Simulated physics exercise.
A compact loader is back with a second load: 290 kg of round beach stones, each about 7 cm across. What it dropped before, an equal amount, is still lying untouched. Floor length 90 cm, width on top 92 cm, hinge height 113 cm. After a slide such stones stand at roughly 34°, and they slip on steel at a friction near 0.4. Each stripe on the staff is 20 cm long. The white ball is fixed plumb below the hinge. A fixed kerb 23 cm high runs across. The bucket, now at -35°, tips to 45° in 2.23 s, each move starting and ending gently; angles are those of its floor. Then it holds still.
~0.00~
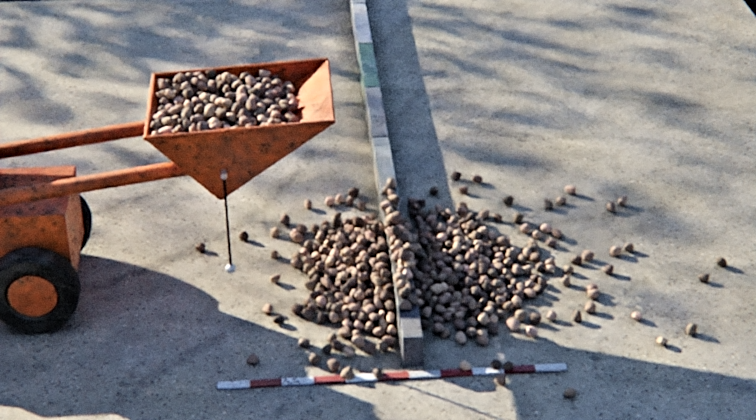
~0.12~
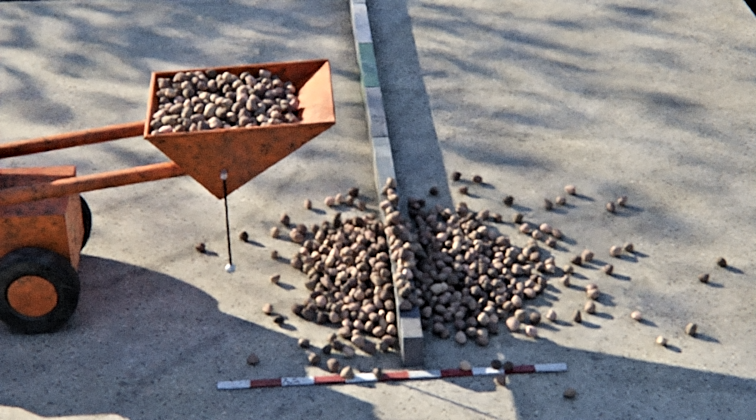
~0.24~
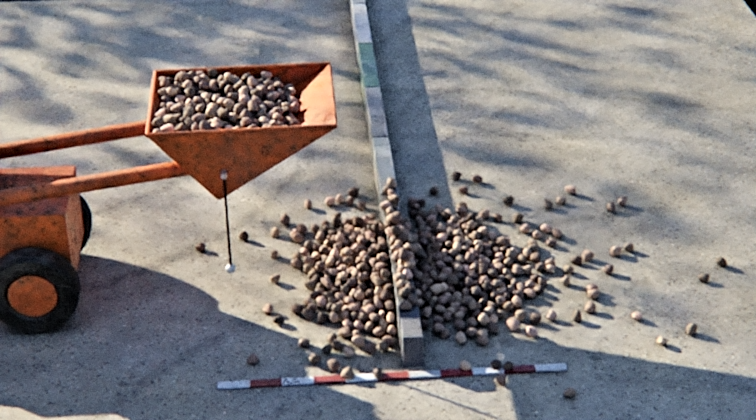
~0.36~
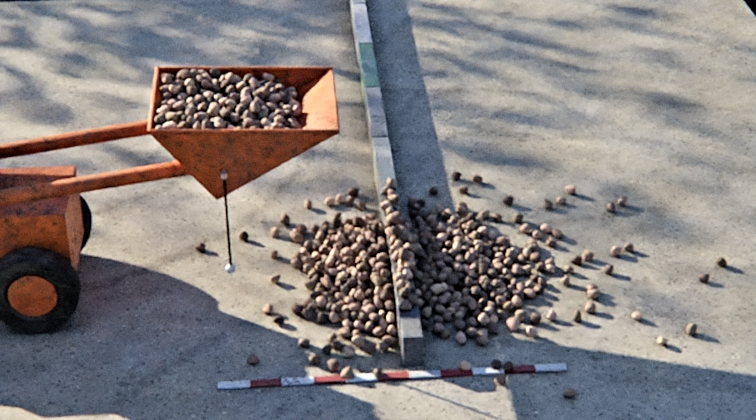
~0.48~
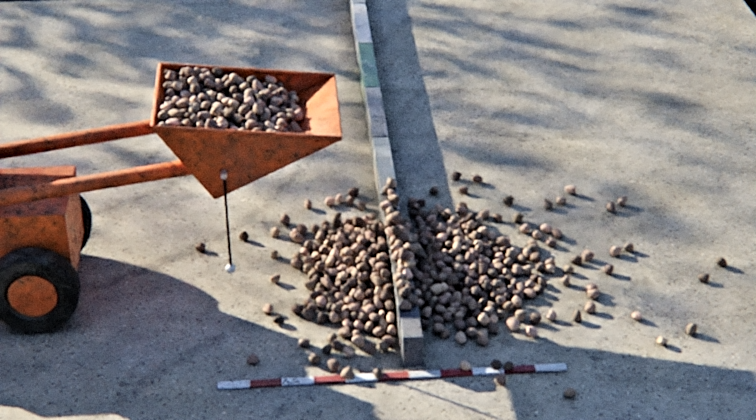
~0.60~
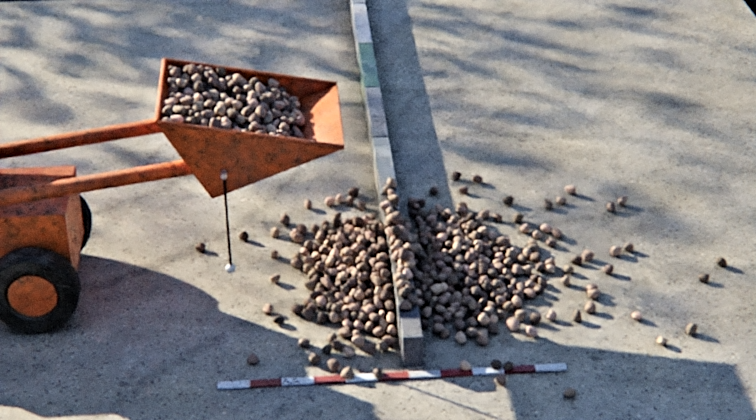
On sunlit paved ground, an orange machine at the left holds a bucket of brown stones, which slowly tilts down toward the right beside a low kerb, while a heap straddling the kerb and scattered stones lie still.
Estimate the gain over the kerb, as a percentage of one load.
About 3 per cent.
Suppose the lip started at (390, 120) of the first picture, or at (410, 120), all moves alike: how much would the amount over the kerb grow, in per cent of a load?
Near 50 per cent from the first place, 80 from the second.
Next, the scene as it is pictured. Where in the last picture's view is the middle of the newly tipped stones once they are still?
Near (340, 263).
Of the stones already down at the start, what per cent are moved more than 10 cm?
About 10 per cent.
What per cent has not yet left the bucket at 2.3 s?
About 0 per cent.
After 1.7 s the floor is at 32°; in per cent of one load, 82 in the bucket, 70 on this side of the kerb, 48 over the kerb; the foremost stones are at (656, 262).
After 2.3 s the floor is at 45°; in per cent of one load, 2 in the bucket, 147 on this side of the kerb, 51 over the kerb; the foremost stones are at (656, 262).
After 2.7 s the floor is at 45°; in per cent of one load, 0 in the bucket, 149 on this side of the kerb, 51 over the kerb; the foremost stones are at (656, 262).
After 5.1 s the floor is at 45°; in per cent of one load, 0 in the bucket, 148 on this side of the kerb, 52 over the kerb; the foremost stones are at (656, 262). Net gain over the kerb, 3.
